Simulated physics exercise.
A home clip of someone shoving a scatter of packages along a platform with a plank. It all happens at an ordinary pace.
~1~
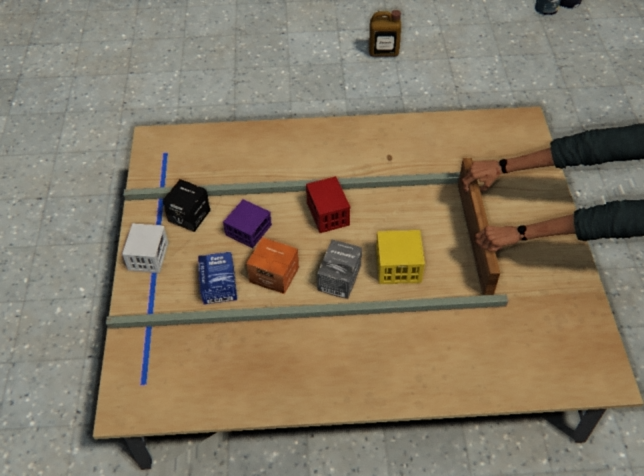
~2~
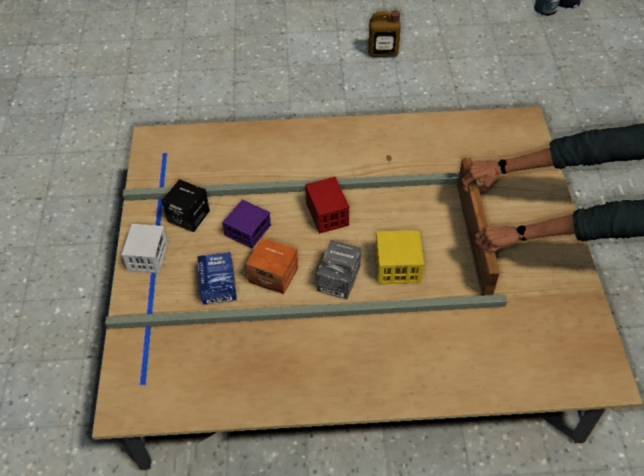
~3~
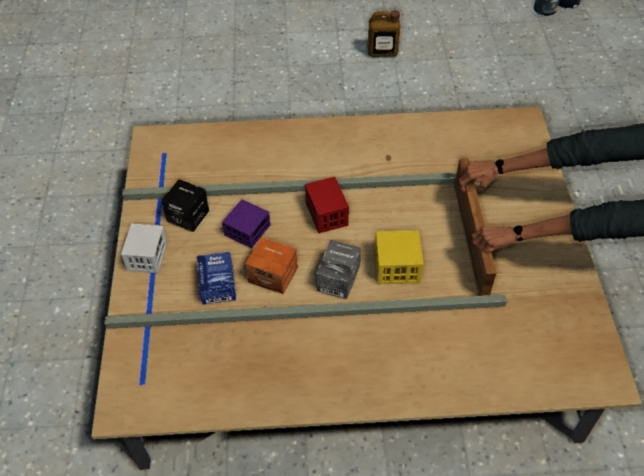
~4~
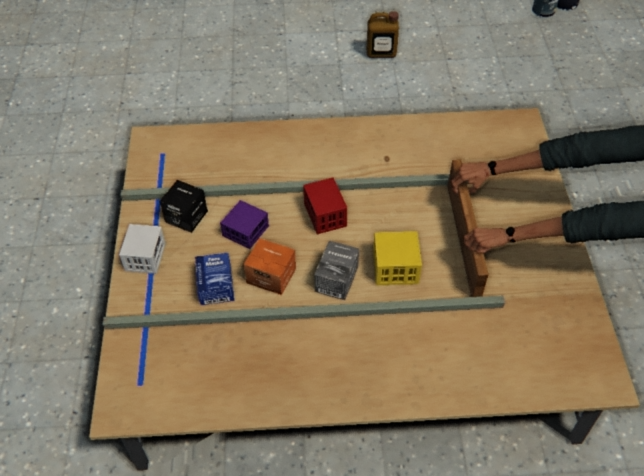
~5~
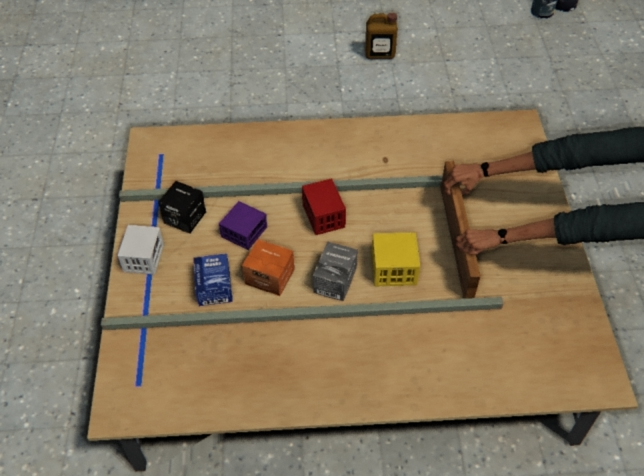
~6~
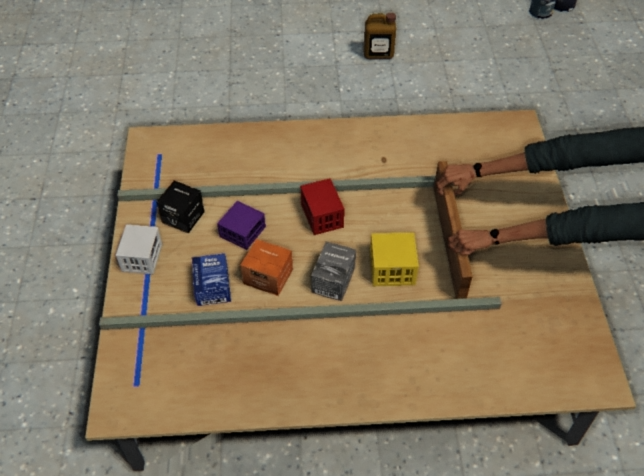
Two hands sliding a wooden plank slightly left between rails on a table, with eight coloured crates and boxes sitting ahead, untouched.
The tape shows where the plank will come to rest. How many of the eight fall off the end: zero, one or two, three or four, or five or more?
Here the number that fall off is five or more.
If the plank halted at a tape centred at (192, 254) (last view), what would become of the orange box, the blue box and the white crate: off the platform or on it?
The orange box comes down; the blue box is lost; the white crate falls.
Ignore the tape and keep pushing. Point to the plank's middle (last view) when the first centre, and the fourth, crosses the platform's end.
About (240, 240), then (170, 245).
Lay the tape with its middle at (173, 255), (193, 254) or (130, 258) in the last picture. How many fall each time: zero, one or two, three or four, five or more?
One after another: Three or four; three to four; 5 or more.
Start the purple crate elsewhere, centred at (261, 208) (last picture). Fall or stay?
Then it goes over.
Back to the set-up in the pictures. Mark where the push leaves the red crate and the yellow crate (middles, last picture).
The red crate stops around (135, 213); the yellow crate around (123, 274).
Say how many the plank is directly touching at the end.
In contact: 2.
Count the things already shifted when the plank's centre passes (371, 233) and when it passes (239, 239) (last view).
The counts are 2 and 8.
A little later, none off yet; white crate at rest near (140, 249); black box at rest near (181, 207); blue box at rest near (211, 280).
Next, none off yet; white crate at rest near (140, 249); black box at rest near (181, 207); blue box shifted about its own width near (149, 288).
Later still, one off so far; white crate shifted a little near (118, 247); black box shifted about its own width near (152, 206); blue box dropping near (77, 351).
When it is over, the number that fall off is five or more; down, grey box, orange box, purple crate, blue box, black box and white crate.
